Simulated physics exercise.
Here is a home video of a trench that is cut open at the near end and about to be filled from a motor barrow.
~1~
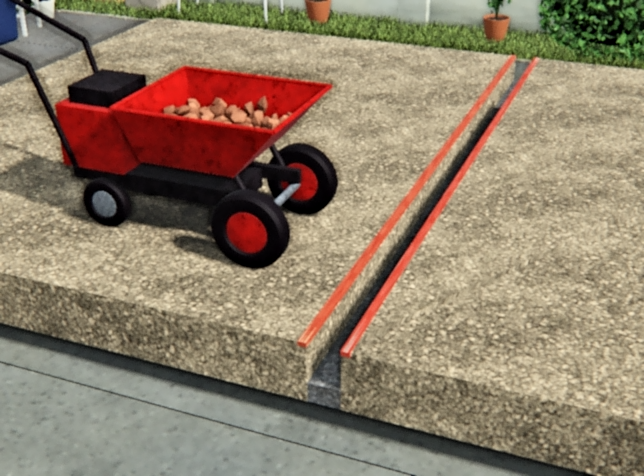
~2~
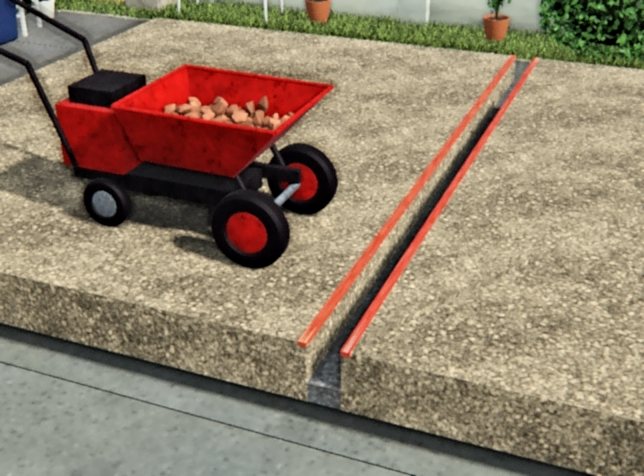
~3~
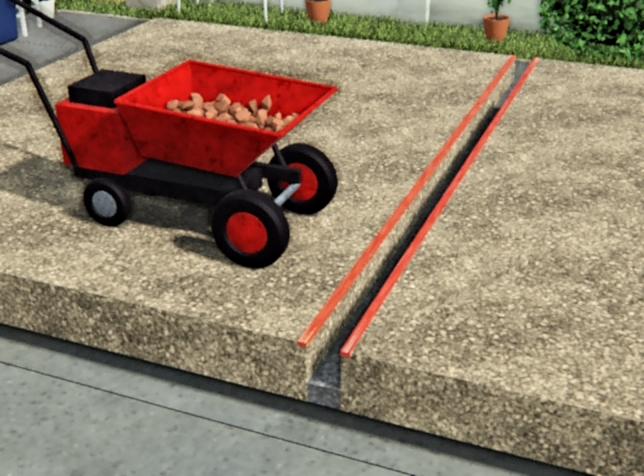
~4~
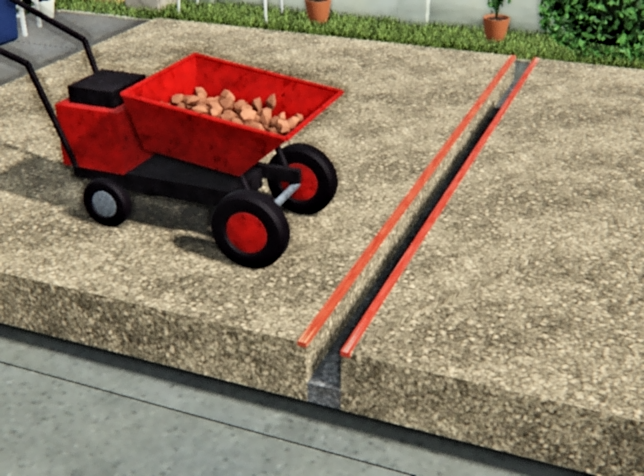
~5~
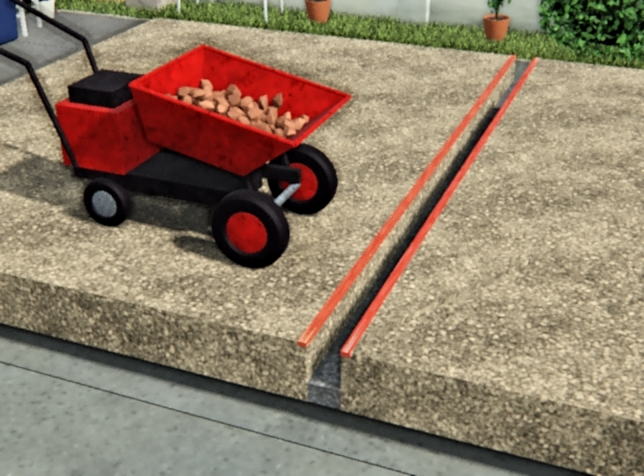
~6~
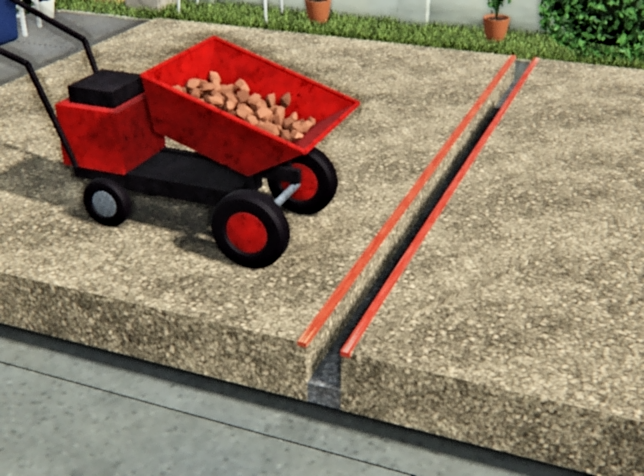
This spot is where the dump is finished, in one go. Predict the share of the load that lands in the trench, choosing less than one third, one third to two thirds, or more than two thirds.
Caught: One to two thirds.
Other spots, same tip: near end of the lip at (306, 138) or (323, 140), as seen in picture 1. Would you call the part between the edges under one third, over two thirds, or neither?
Well, for the first stop the answer is less than a third, and for the second it is less than a third.
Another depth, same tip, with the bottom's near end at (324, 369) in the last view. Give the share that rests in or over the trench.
40 %.
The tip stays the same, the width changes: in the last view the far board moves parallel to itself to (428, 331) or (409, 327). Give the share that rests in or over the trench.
100 %, give or take, and then 100 %.
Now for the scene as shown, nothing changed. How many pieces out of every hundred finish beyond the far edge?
It works out to roughly 50 percent.
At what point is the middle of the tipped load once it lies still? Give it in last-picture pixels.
Close to (405, 256) in the last view.
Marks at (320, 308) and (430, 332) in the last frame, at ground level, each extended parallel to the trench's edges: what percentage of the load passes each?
In order: 100 percent, then 20 percent.
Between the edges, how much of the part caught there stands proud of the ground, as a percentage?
Roughly 0 %.
Soon, skip tipped steeply; all in the skip.
A while on, skip tipped right over; about two thirds in the skip; a small part in or heaped over the trench; about a quarter beyond it; a stray few falling.
Towards the end, skip tipped right over; about half in or heaped over the trench; about half beyond it.
Finally, skip tipped right over; about half in or heaped over the trench; about half beyond it.
